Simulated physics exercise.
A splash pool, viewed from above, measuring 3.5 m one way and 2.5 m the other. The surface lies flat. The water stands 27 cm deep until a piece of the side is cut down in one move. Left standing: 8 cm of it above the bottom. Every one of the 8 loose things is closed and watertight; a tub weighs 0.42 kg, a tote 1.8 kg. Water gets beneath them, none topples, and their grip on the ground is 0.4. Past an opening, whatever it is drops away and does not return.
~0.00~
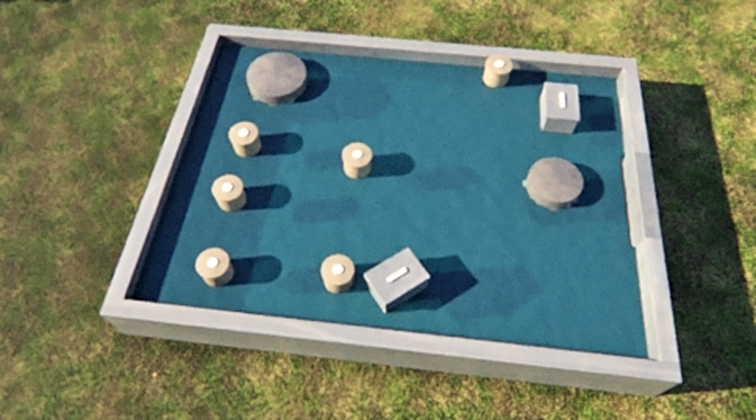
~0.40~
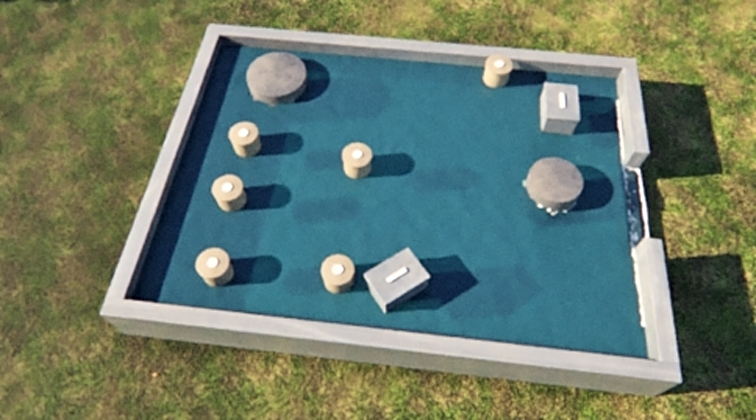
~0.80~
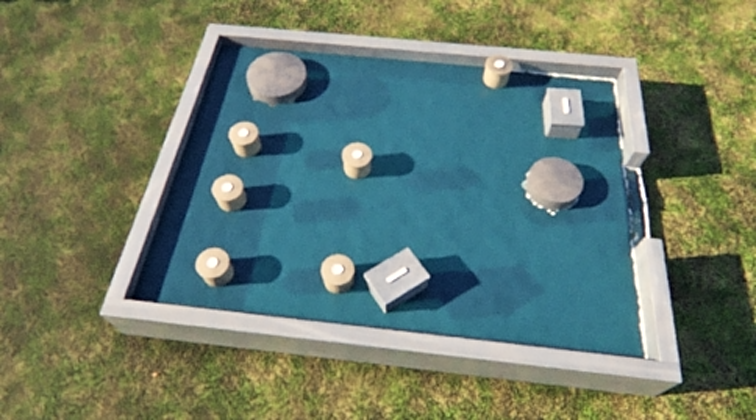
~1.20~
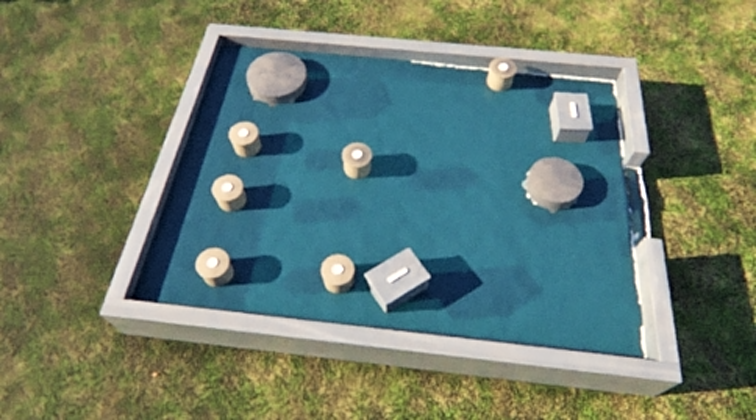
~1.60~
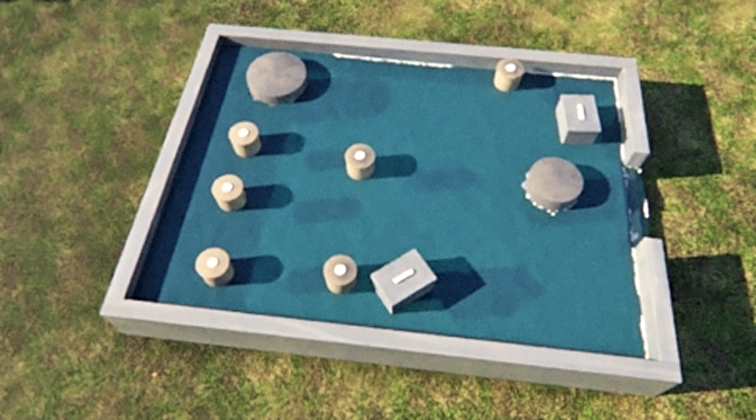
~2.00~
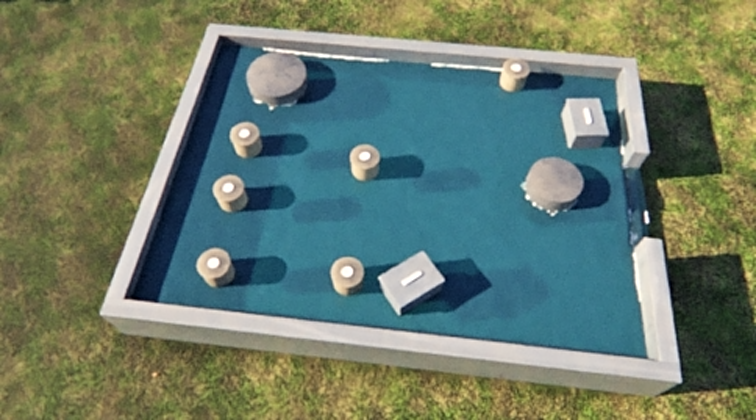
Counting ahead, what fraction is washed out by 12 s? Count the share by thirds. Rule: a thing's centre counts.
It is short of one third.
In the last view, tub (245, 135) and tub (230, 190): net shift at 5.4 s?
In that order: 10 cm, 10 cm.
After 2.8 s 0 of 8 are out; 8 afloat.
After 5.4 s 1 of 8 are out; 7 afloat.
After 8.0 s 1 of 8 are out; 7 afloat.
After 12.0 s 1 of 8 are out; 7 afloat.
